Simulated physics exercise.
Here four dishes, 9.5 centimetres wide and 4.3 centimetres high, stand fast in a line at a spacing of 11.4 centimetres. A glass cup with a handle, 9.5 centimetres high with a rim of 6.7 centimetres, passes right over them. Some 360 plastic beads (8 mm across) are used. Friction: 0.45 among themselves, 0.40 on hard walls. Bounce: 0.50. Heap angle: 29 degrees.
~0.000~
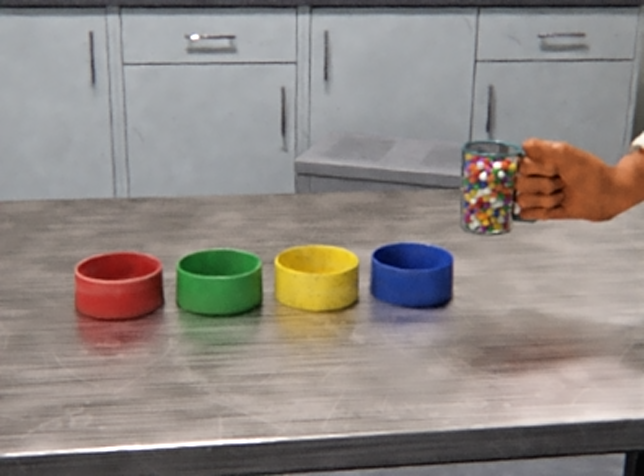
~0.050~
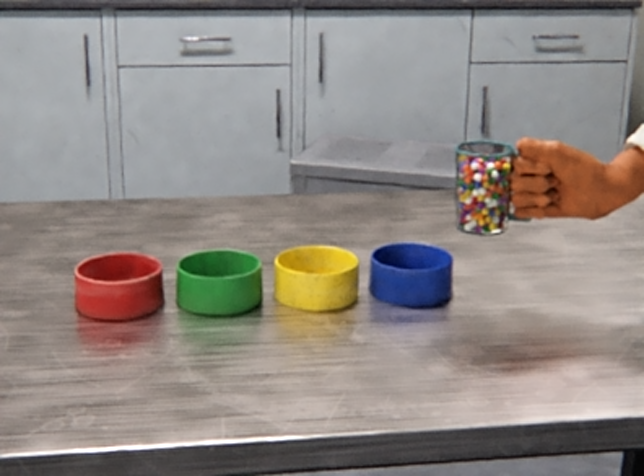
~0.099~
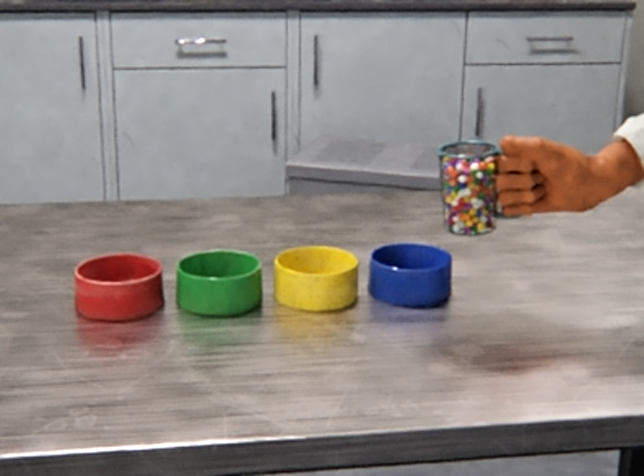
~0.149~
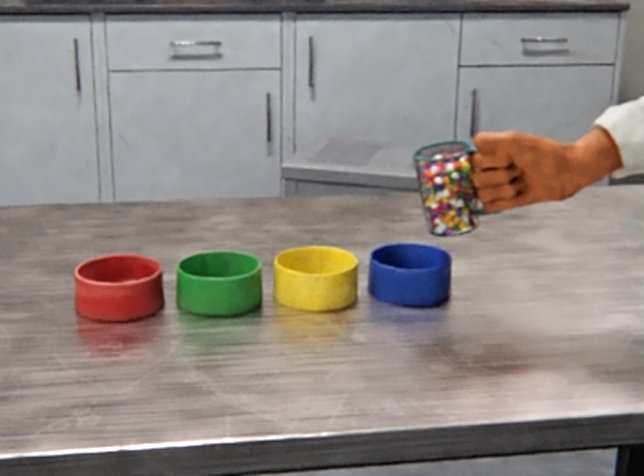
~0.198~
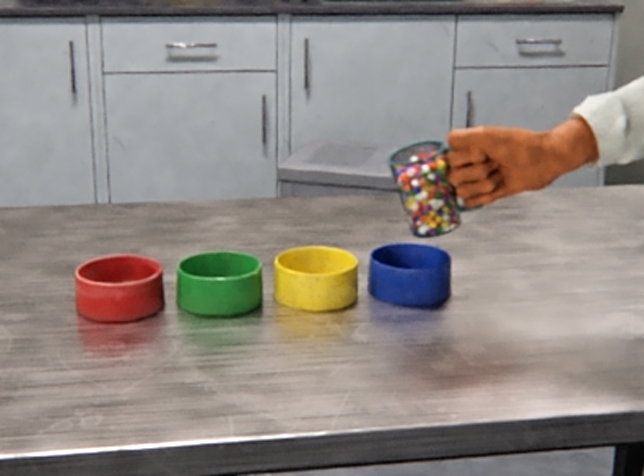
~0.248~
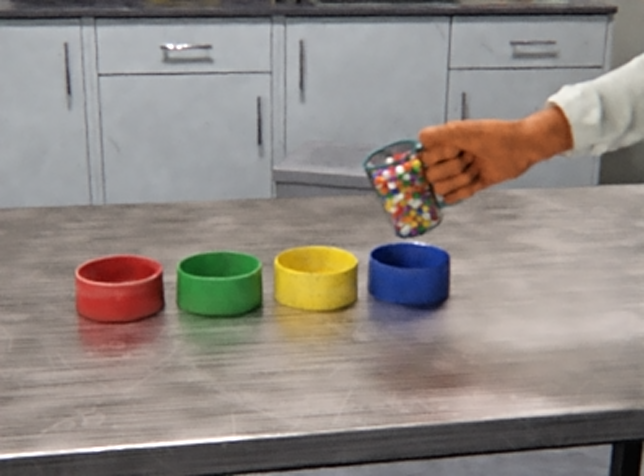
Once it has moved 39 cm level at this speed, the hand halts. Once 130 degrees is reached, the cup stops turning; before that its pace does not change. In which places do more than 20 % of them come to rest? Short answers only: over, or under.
Red over. Blue under. Green under. Yellow under. Counter over.
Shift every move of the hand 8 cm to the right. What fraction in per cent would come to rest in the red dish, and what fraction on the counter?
Red 50; counter 30.
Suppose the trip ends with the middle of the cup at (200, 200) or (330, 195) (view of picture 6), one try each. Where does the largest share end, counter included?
The biggest share goes to red first, then to yellow.
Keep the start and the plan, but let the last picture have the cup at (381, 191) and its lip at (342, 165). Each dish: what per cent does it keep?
Then red 90, blue 0, green 0, and yellow 0.
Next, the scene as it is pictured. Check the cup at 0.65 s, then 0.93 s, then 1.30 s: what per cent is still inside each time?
Around 100 per cent at the first moment, 55 at the second and 0 at the third.
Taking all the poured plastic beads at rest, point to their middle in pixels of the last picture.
Approximately (104, 293) in the last picture.
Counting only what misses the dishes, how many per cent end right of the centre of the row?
It's close to 0 in a hundred.
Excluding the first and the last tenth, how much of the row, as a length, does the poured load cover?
Length: Approx. 20 cm.
After 0.65 s, tilt 74 degrees; cup holds 100 %.
Then, at 0.93 s, tilt 110 degrees; cup holds 55 %, red 25 %.
After 1.30 s, tilt 130 degrees; cup holds 0 %, red 70 %.
In the end, at 2.0 s, red 70 %, blue 0 %, green 0 %, yellow 0 %, counter 30 %.
